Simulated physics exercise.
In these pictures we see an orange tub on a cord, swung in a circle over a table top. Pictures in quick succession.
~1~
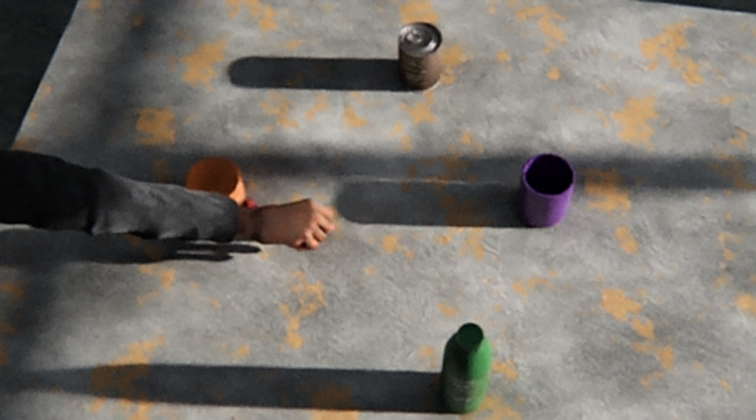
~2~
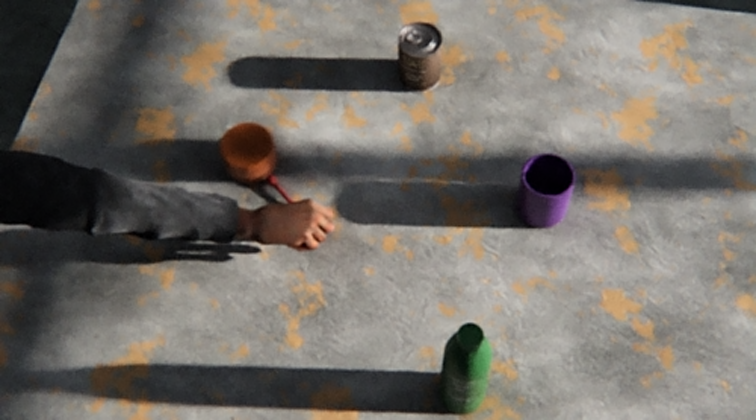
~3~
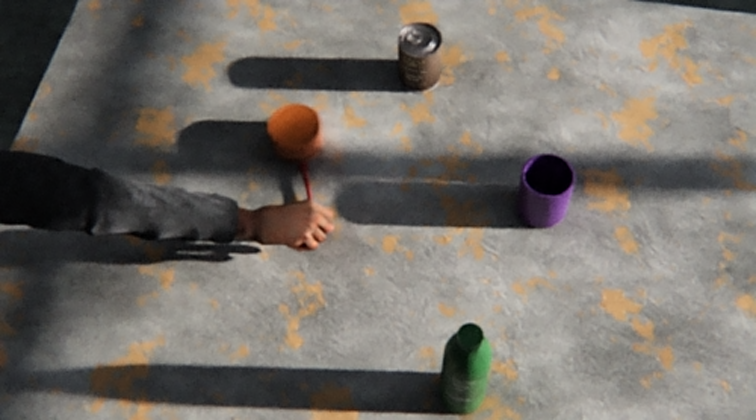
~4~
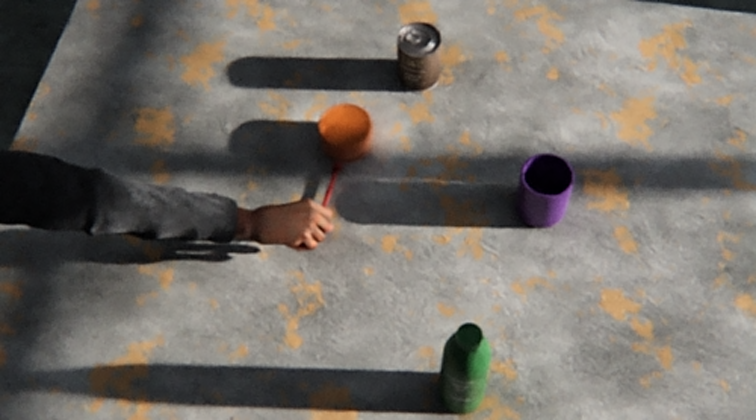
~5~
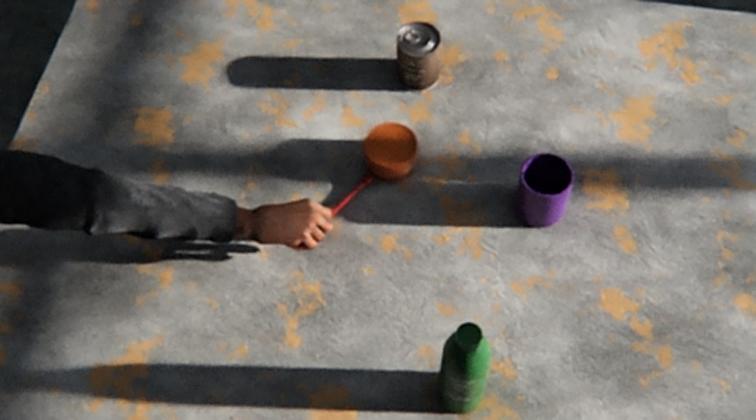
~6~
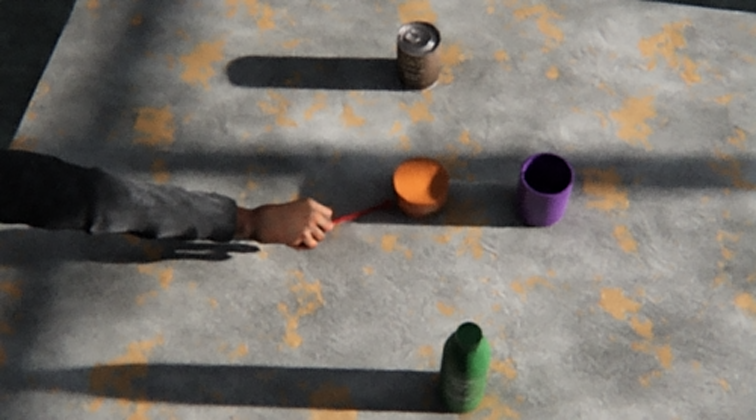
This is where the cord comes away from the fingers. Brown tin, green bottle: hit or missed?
Brown tin - missed; green bottle - hit.
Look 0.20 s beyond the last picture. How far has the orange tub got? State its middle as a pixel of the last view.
At the stated time, position (465, 376).
Then, 0.08 s on from there, tub near (443, 278).
Then, 0.20 s on from there, tub near (465, 376); green bottle pushed aside.
In the end, tub near (474, 410); green bottle knocked over. The brown tin stays untouched and the green bottle gets hit.
